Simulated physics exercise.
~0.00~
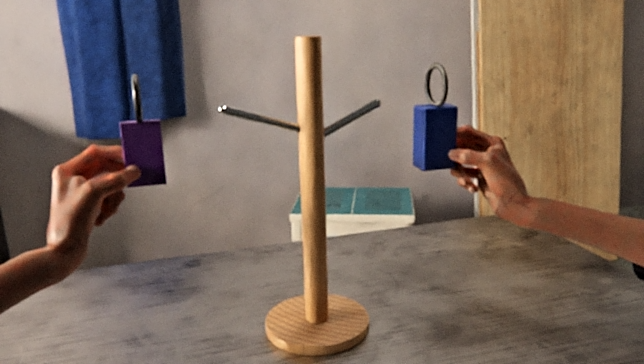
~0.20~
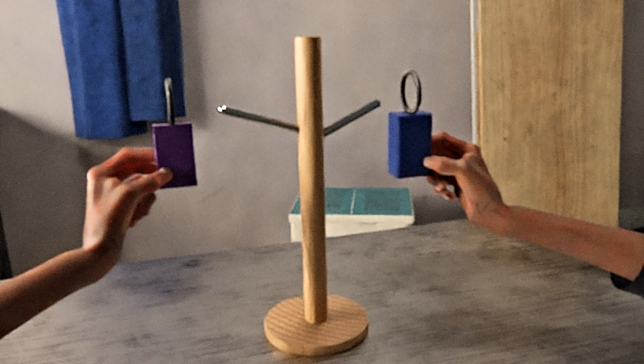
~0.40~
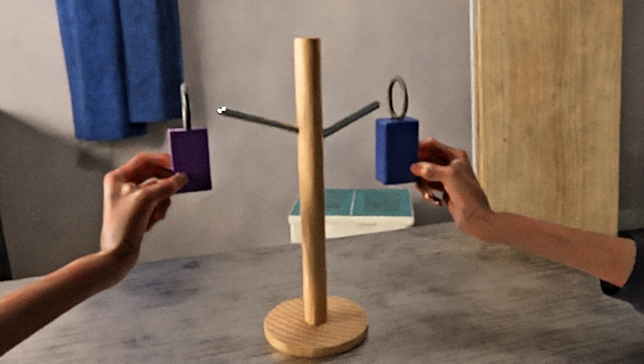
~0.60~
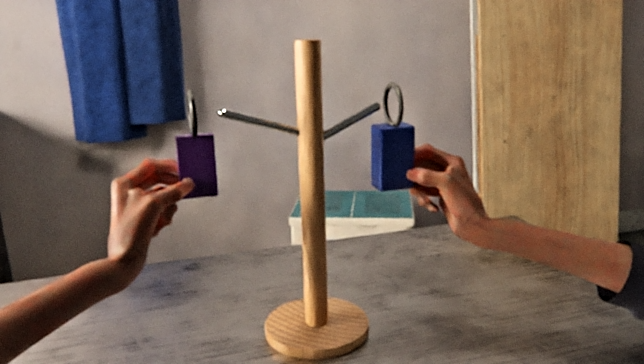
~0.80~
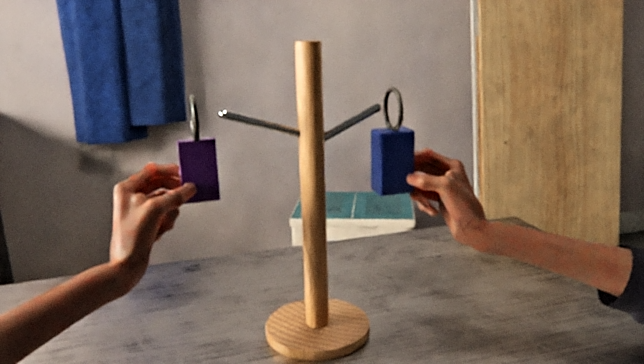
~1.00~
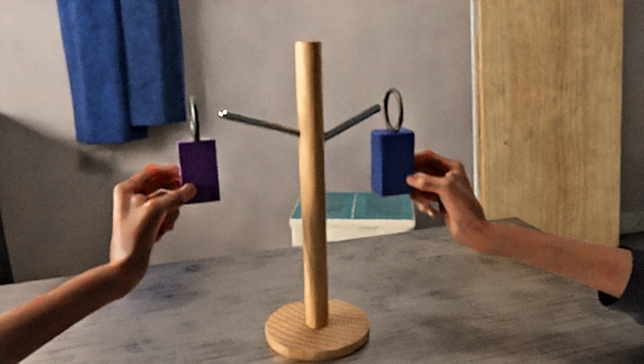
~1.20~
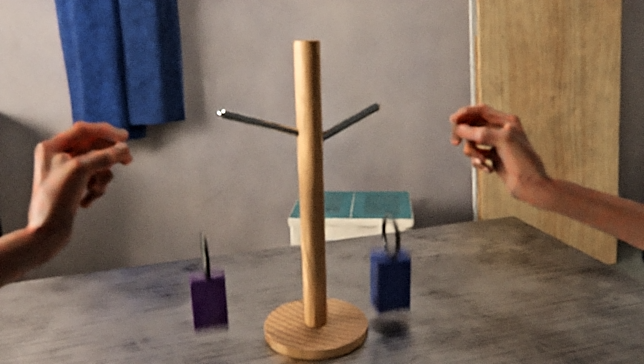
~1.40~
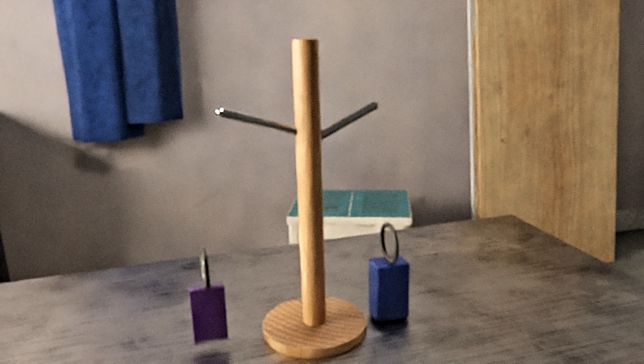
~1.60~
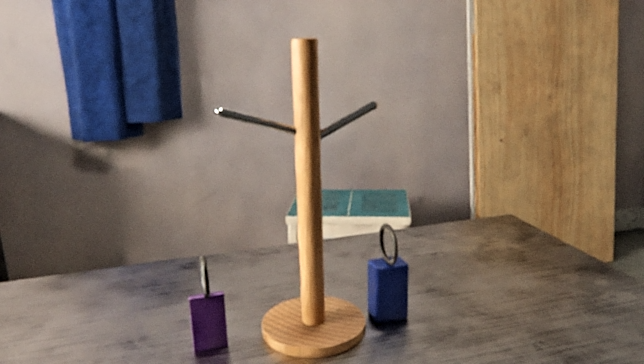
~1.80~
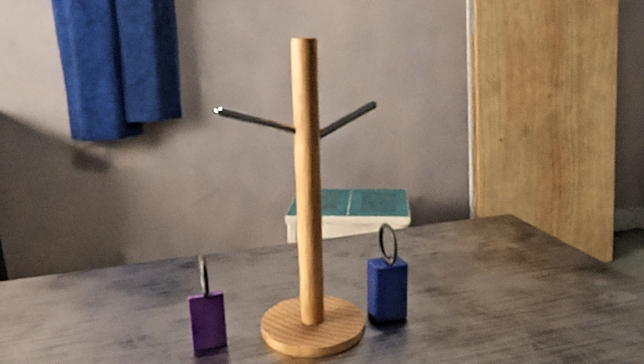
At a wooden peg stand, two hands release purple and blue blocks, which drop onto the table.
